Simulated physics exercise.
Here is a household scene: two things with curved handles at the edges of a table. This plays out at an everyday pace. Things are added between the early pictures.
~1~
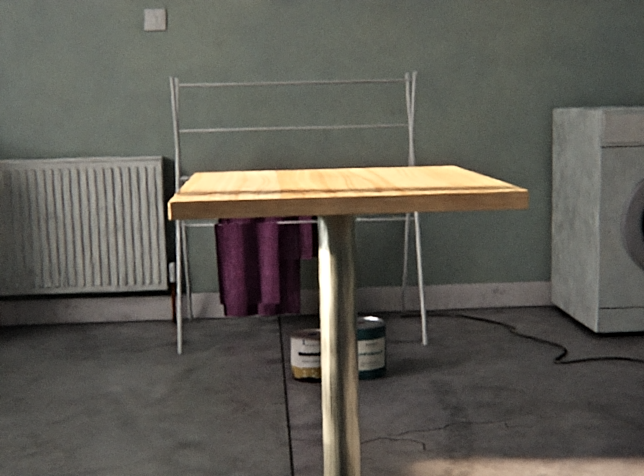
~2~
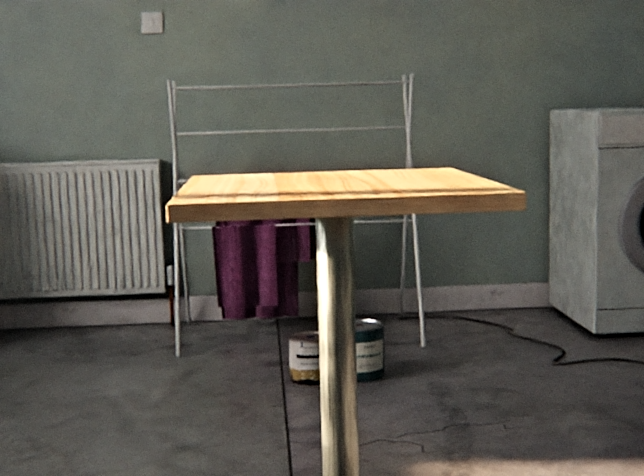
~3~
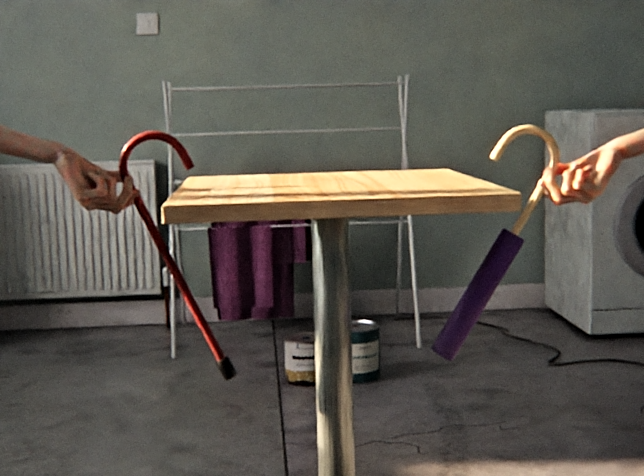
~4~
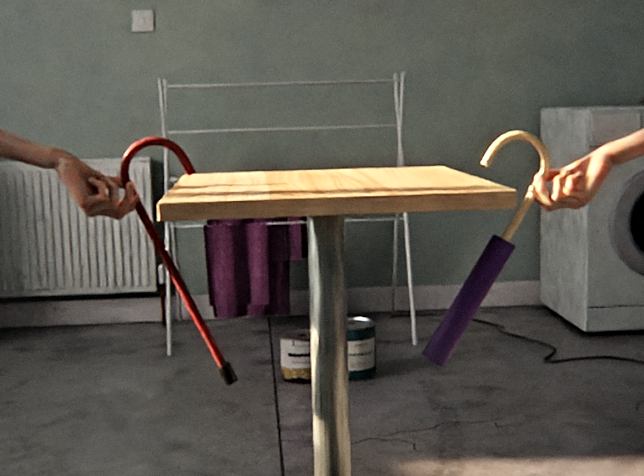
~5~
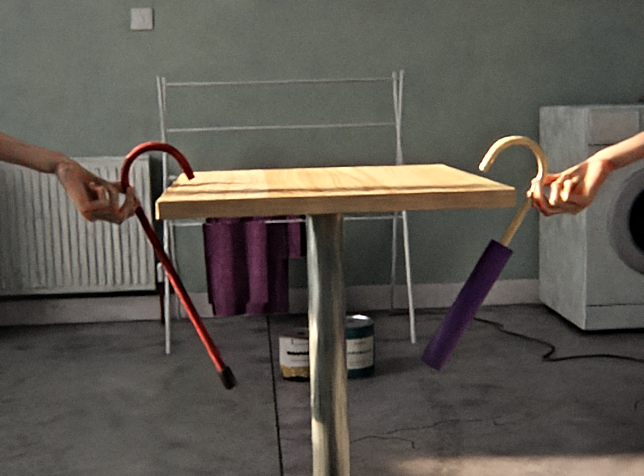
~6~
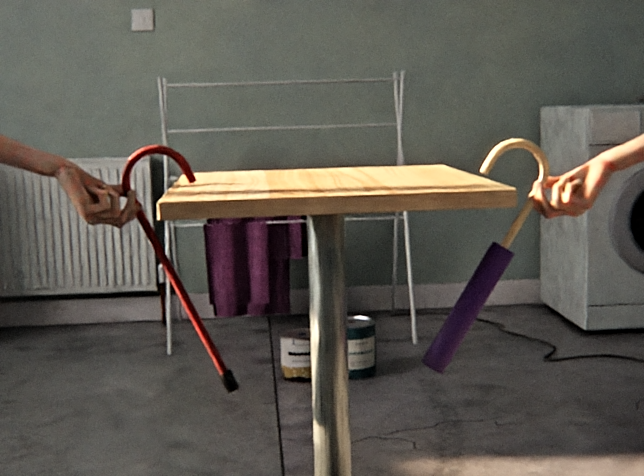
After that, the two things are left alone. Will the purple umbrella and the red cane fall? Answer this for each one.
Result: The purple umbrella falls; the red cane stays hooked.
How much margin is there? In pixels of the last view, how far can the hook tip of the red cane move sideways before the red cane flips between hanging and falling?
Shift approx. 20 px, direction left.
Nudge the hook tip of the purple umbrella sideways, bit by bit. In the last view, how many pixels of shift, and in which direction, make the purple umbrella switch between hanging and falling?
It's about 12 pixels to the left.
Then, 0.36 s later than the last frame, purple umbrella fallen near (499, 425); red cane at rest near (200, 266).
Then, 0.56 s later than the last frame, purple umbrella dropping near (613, 464); red cane at rest near (199, 266).
When it is over, the purple umbrella drops past the edge; the red cane remains in place, near (201, 266).
